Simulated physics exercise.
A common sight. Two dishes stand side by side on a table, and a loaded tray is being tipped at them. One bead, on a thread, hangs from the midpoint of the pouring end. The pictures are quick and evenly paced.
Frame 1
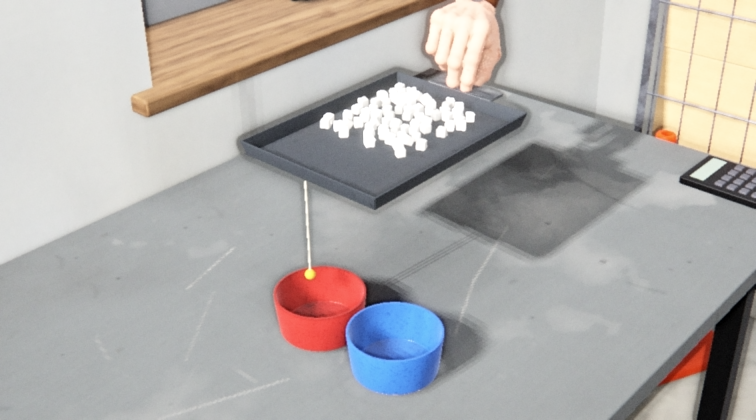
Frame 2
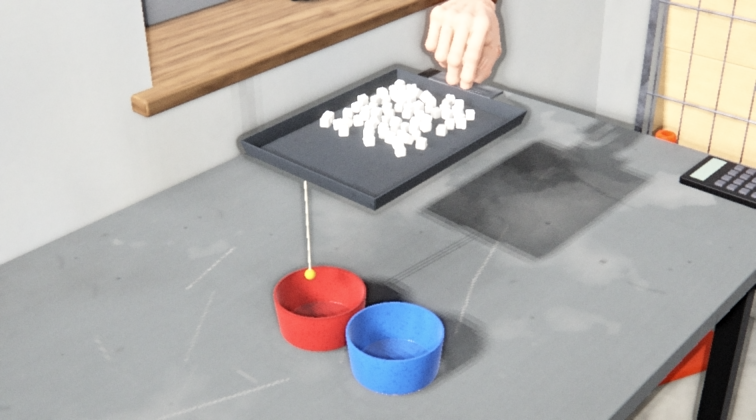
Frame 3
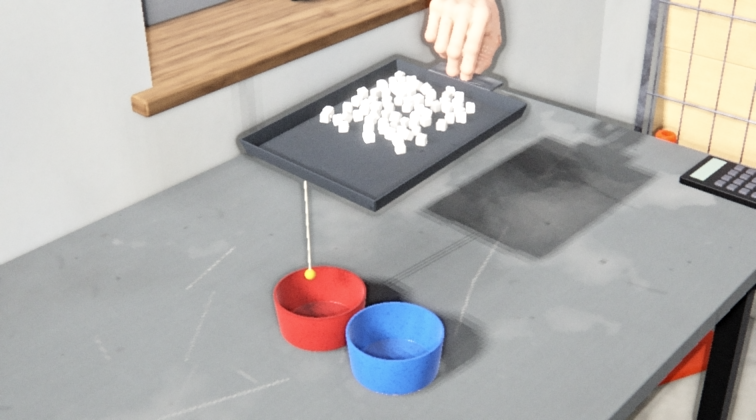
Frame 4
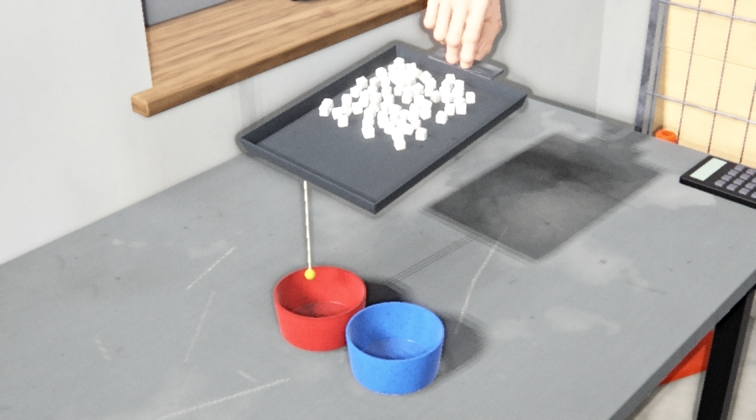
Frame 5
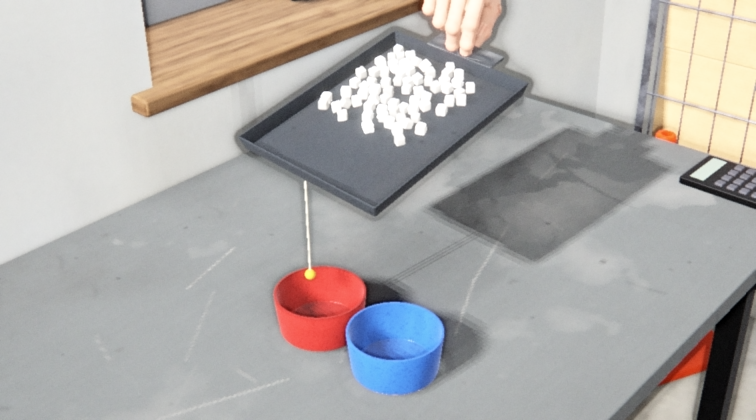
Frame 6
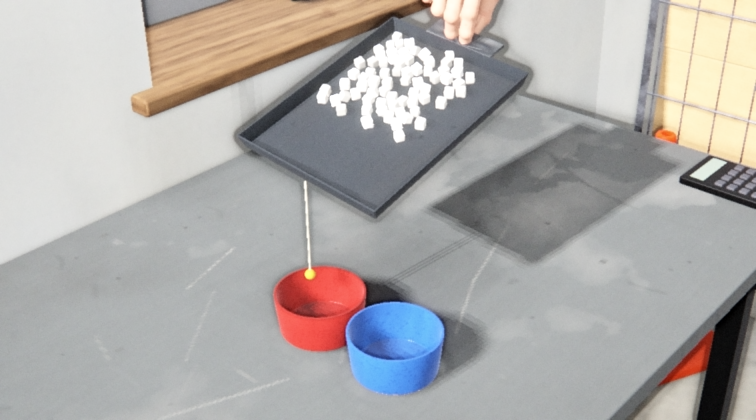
The clip opens on a hand holding a dark tray of white sugar cubes, nearly level, above a red dish and a blue dish on a grey table. The hand then raises the far end, tilting the tray gradually toward its lower front right corner, while the yellow bead hangs still.
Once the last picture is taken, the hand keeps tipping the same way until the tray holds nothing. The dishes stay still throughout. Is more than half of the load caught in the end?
Most of it finds a dish.
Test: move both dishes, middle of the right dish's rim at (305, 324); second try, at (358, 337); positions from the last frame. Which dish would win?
Placement one: The right-positioned dish. Placement two: The right-positioned dish.
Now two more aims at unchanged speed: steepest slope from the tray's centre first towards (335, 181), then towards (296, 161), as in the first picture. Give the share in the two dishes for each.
First case around 40 per cent, second case 0 per cent.
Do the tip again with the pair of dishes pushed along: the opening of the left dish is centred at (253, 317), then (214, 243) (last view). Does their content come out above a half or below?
With the first shift the pair saves less than a half; with the second, less than a half.
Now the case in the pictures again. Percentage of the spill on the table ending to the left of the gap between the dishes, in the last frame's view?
Near 70 per cent.
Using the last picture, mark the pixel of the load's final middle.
At about (380, 358), give or take.
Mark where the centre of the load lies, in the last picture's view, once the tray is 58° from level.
Look around (357, 180) in the last picture.
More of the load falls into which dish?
Note: Fuller is the one placed right.
Shortly afterwards, tray tipped steeply; all but a few on the tray; a little in the air.
Next, tray tipped right over; near two thirds on the tray; near a quarter in the right dish; only a few in the left dish; a little outside both; a little in the air.
Some moments later, tray tipped past a quarter turn; near two thirds in the right dish; near a quarter in the left dish; near a quarter outside both.
In the end, tray tipped past a quarter turn; near two thirds in the right dish; near a quarter in the left dish; near a quarter outside both.
